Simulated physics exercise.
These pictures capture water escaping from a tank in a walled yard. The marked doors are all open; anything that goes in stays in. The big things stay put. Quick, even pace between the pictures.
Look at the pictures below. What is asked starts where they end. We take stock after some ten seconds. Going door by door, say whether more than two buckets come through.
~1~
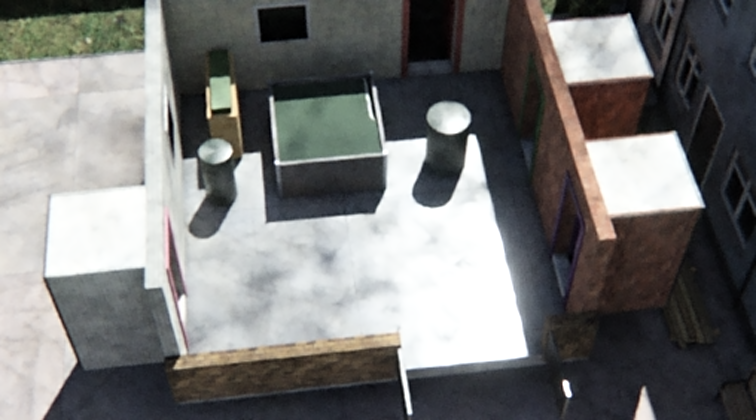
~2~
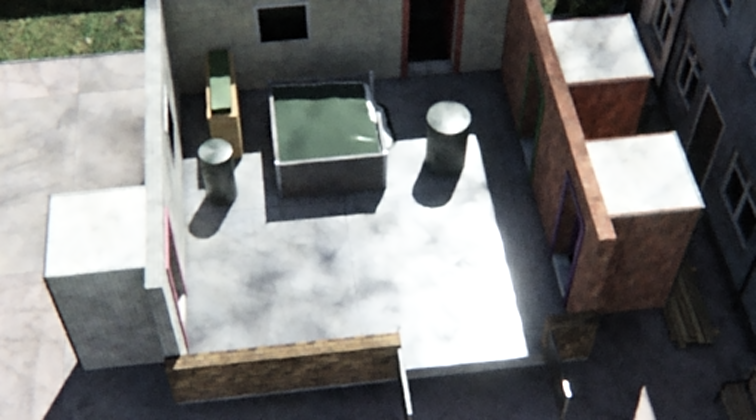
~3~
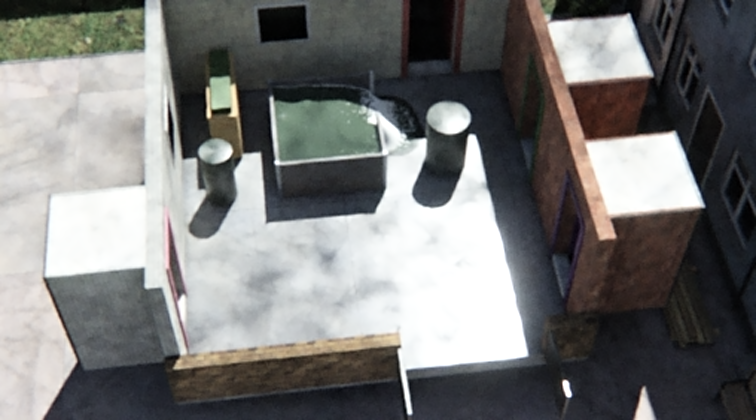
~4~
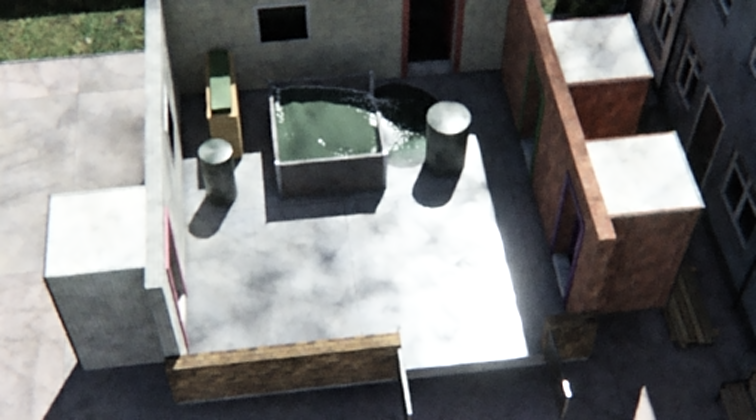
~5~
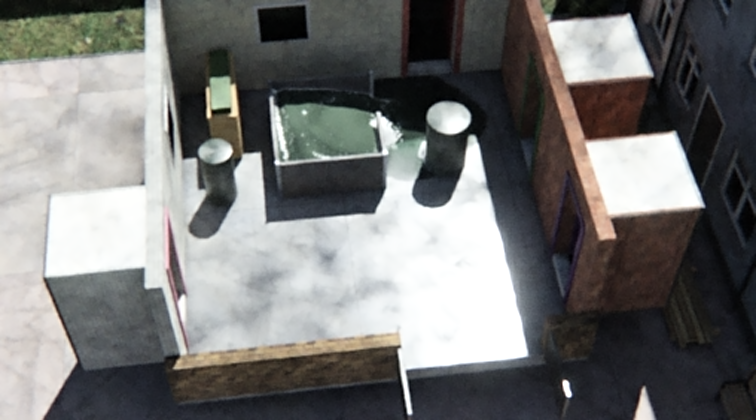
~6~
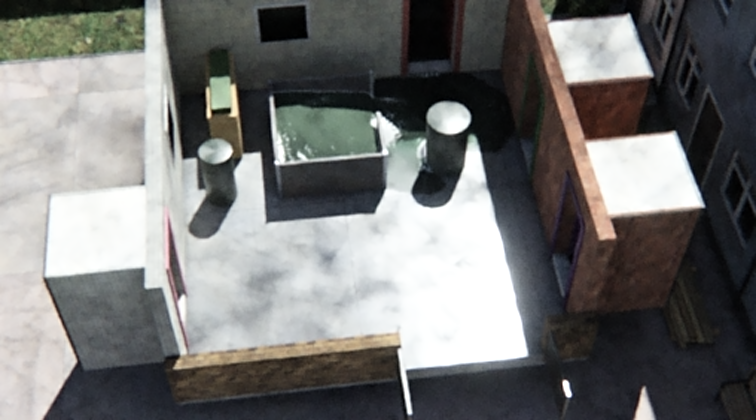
As I see it, the purple door will not top two buckets. The green door will top two buckets. The red door will top two buckets. The pink door will not top two buckets.
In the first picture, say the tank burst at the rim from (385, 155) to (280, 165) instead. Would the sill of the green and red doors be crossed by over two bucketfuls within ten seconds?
Here's my take: Green fails to reach the limit, and red fails to reach the limit too.
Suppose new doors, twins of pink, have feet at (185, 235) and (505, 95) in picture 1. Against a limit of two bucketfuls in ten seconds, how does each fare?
Log: Door one misses the mark; door two beats the mark.
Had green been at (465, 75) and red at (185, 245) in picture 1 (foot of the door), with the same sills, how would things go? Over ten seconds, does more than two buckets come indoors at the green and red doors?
I'd say green door overflows, while red door falls short.
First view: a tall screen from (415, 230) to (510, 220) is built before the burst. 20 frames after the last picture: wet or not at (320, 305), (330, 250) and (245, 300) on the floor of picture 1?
Point by point: First not reached, second not reached, third not reached.
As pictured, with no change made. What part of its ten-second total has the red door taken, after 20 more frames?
Near 70 %, I'd say.
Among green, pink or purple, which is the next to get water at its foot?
That would be the one in green, ahead of the rest.
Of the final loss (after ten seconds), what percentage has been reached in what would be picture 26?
Share gone by then: About 20 %.
A moment on, water covers 20 % of the floor; the purple door not reached, the green door under two buckets in, the red door under two buckets in, the pink door not reached.
Next, water covers 25 % of the floor; the purple door not reached, the green door over two buckets in, the red door over two buckets in, the pink door not reached.
Then, water covers 40 % of the floor; the purple door wet at the sill, nothing in, the green door far over two buckets in, the red door far over two buckets in, the pink door not reached.
Later, water covers 55 % of the floor; the purple door wet at the sill, nothing in, the green door far over two buckets in, the red door far over two buckets in, the pink door not reached.
In the end, water covers 80 % of the floor; the purple door wet at the sill, nothing in, the green door far over two buckets in, the red door far over two buckets in, the pink door not reached.
